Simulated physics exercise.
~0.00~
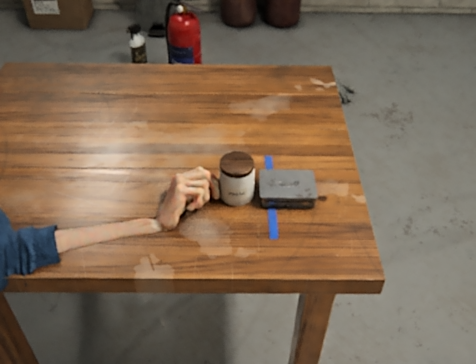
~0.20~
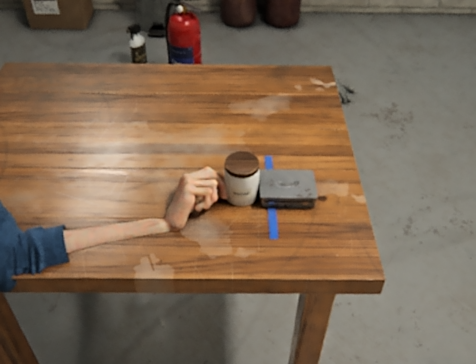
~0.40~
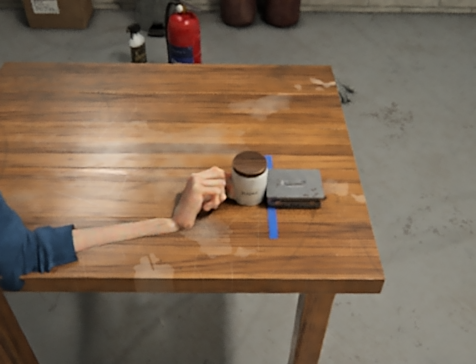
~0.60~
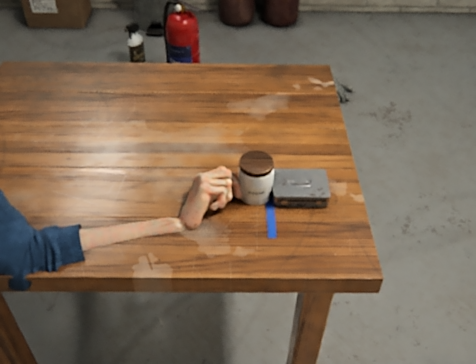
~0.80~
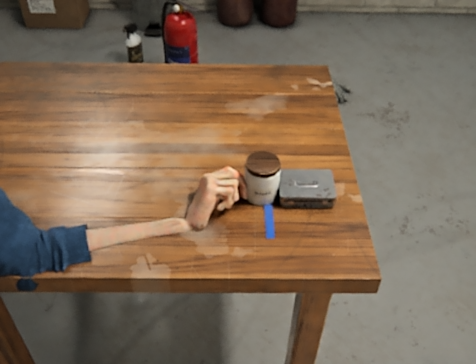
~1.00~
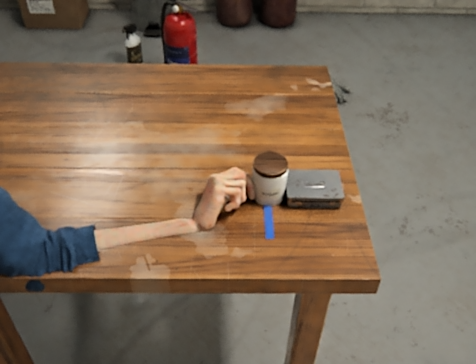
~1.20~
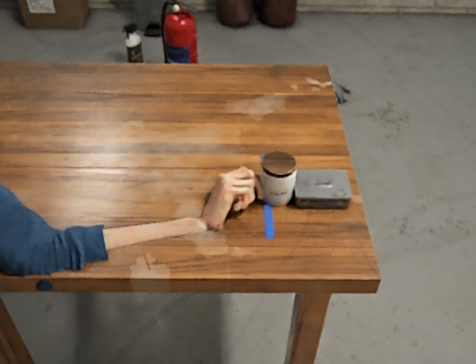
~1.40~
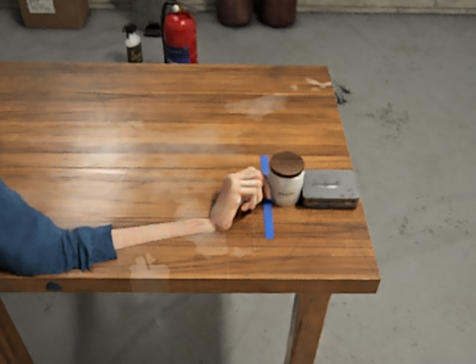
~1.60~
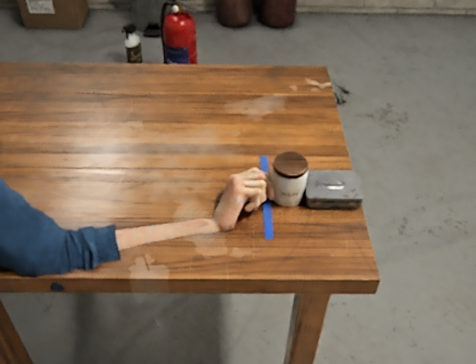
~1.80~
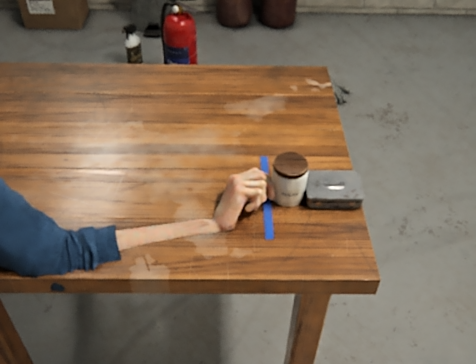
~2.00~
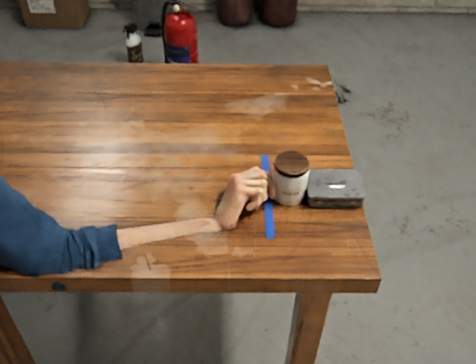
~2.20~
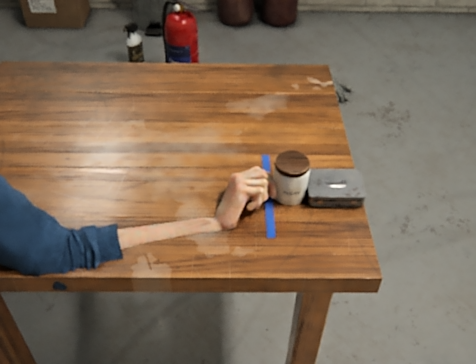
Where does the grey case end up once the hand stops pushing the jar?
The grey case stays on top of the table, resting near the right edge with the white jar still upright beside it.
Hand sliding a dark-lidded white jar right across blue tape on a wooden table, pushing a grey case that stops near the edge.
